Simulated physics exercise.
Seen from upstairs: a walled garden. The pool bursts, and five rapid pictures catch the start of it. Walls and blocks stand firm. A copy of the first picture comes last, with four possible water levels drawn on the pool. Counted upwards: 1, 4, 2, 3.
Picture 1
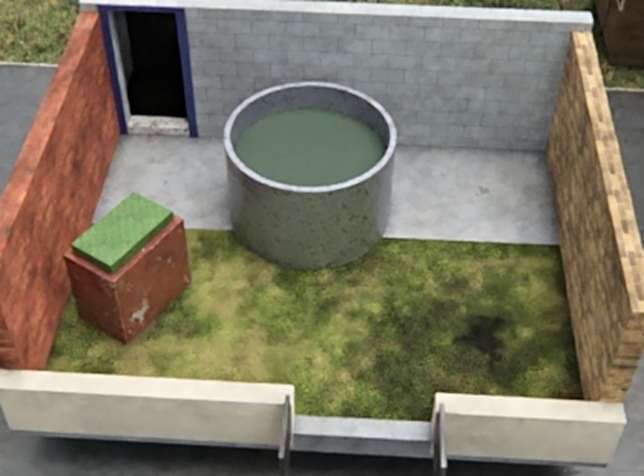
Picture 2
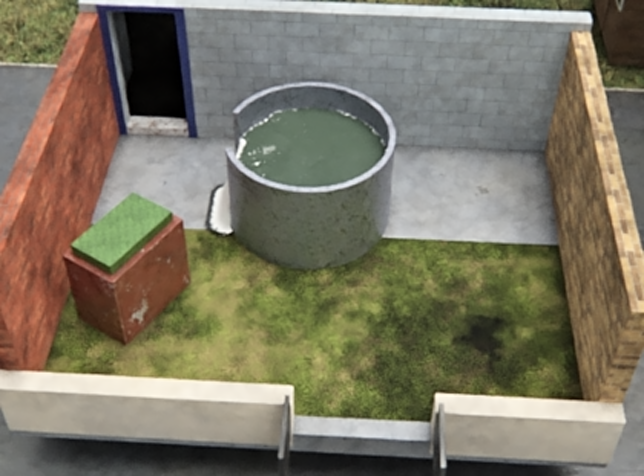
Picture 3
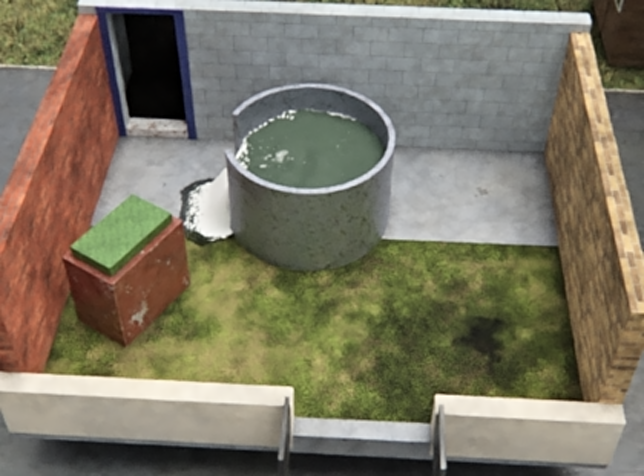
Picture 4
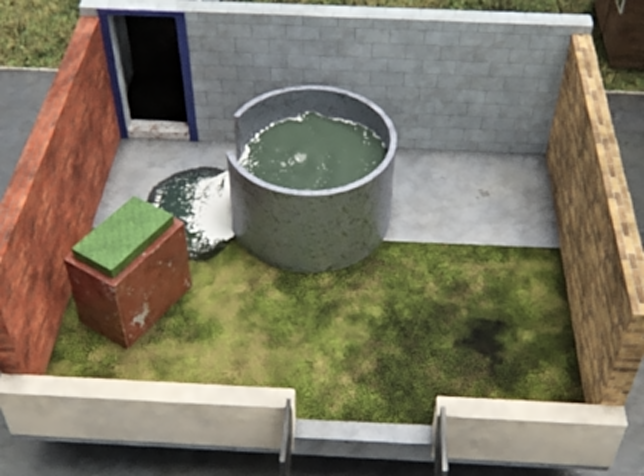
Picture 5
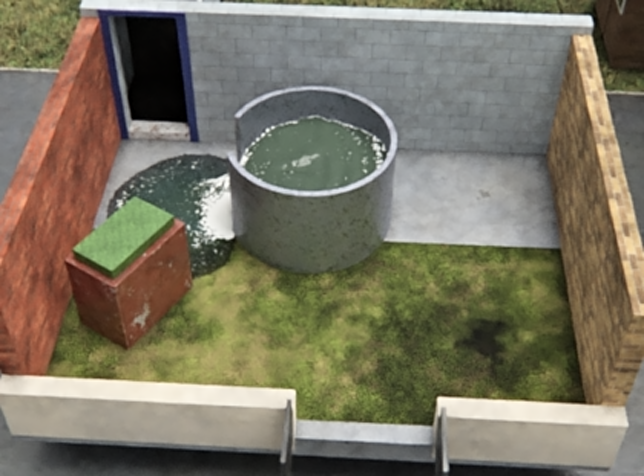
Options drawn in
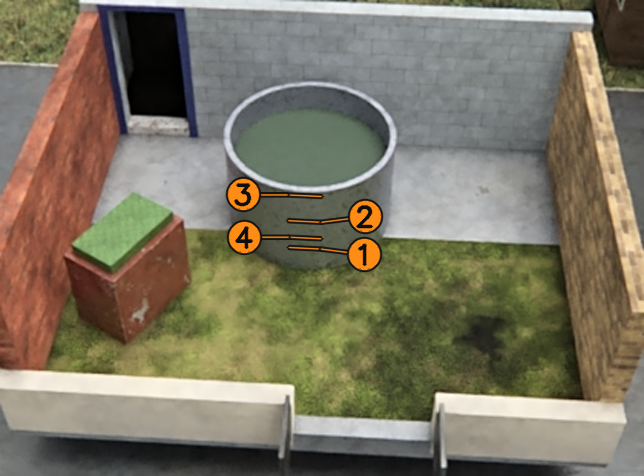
The clip opens on a walled garden seen from above, a round grey tank of still green water at its centre. Water pours from a gap in the tank's left side, foaming white, then spreads as a dark, widening puddle across the paving towards the blue-framed doorway and behind the red block.
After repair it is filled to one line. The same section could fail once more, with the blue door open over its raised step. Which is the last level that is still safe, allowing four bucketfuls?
I would pick level 1.
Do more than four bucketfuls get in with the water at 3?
Yes, that goes wrong.
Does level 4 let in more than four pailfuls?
Yes.
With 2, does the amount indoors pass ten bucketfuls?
Yes.
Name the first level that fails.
The answer is 4.
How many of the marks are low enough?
One of the four.
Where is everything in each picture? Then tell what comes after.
In the first frame, water in the pool at rest, its middle at (310, 156); foot of the blue doorway at (159, 134); open gate at (365, 386).
In the second frame, front seen at (223, 232), 1 % of the ground wet.
In the third frame, front seen at (209, 228), 3 % of the ground wet.
In the fourth frame, front seen at (201, 172), 7 % of the ground wet.
In the fifth frame, front seen at (184, 159), 12 % of the ground wet.
On the marked copy, 1 at (304, 248); 2 at (304, 221); 3 at (304, 195); 4 at (304, 237); from the bottom up 1, 4, 2, 3.
With 1, a splash gets over, under a bucket.
With 2, dozens of bucketfuls pour in.
With 3, dozens of bucketfuls pour in.
With 4, about 8 bucketfuls get in.
